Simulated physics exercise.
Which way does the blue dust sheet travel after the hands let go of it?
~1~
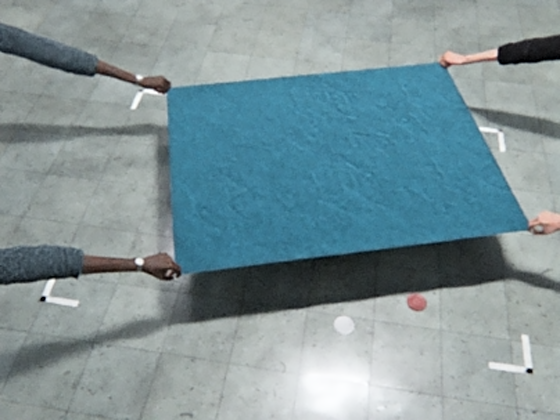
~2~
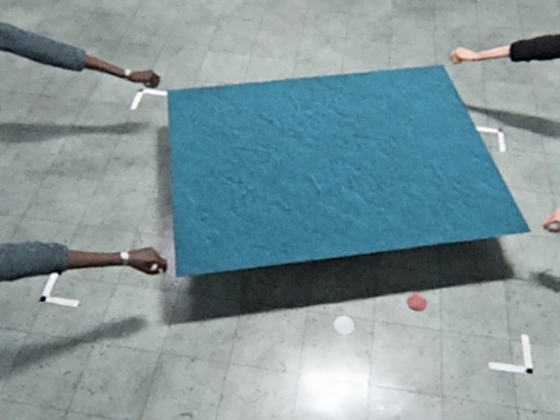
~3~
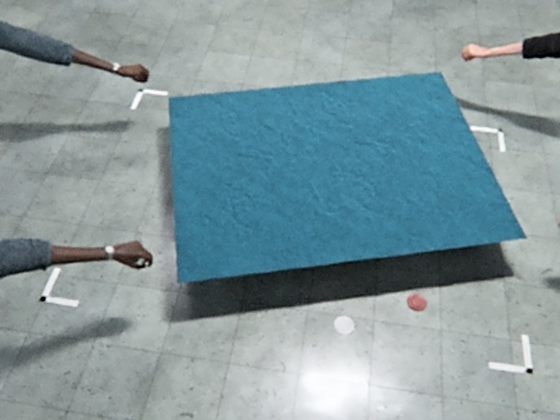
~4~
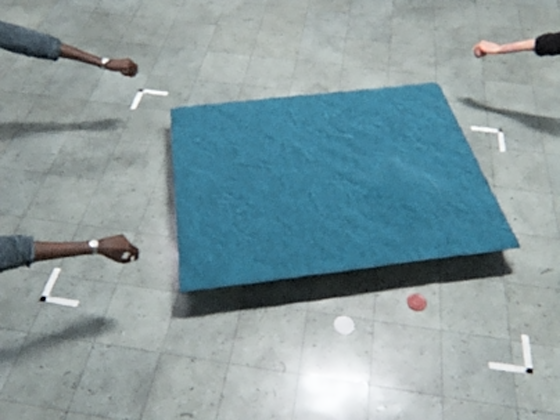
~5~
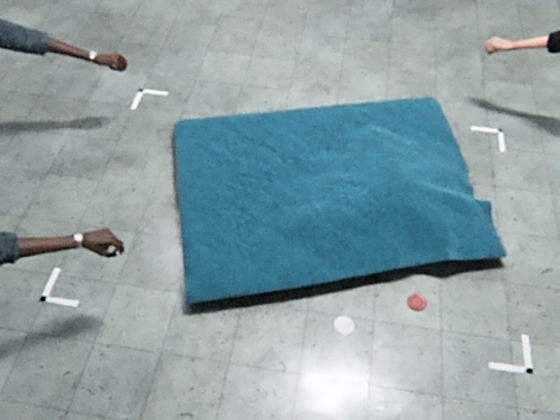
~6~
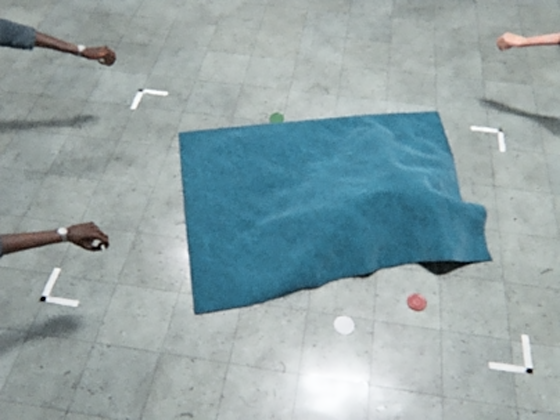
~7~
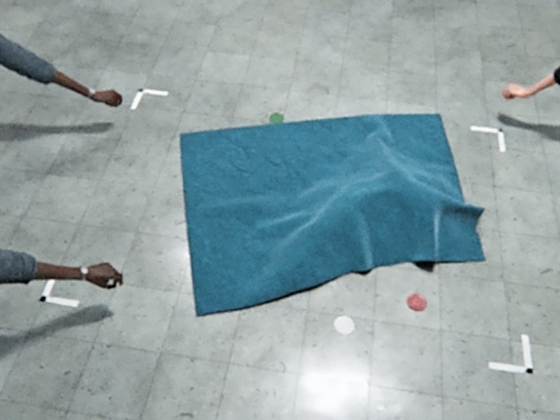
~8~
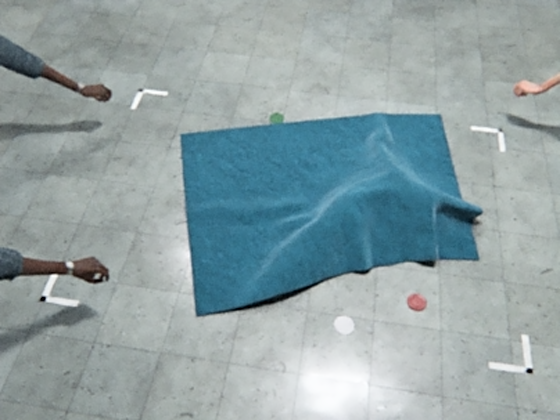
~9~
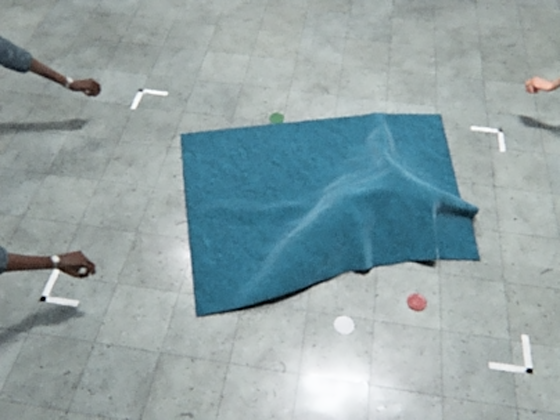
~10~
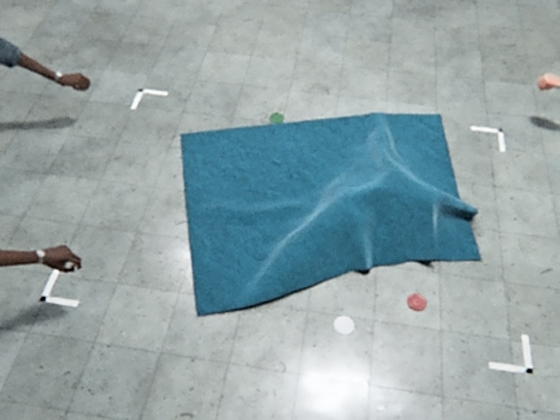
The dust sheet moves down, as the viewer sees it, before coming to rest.
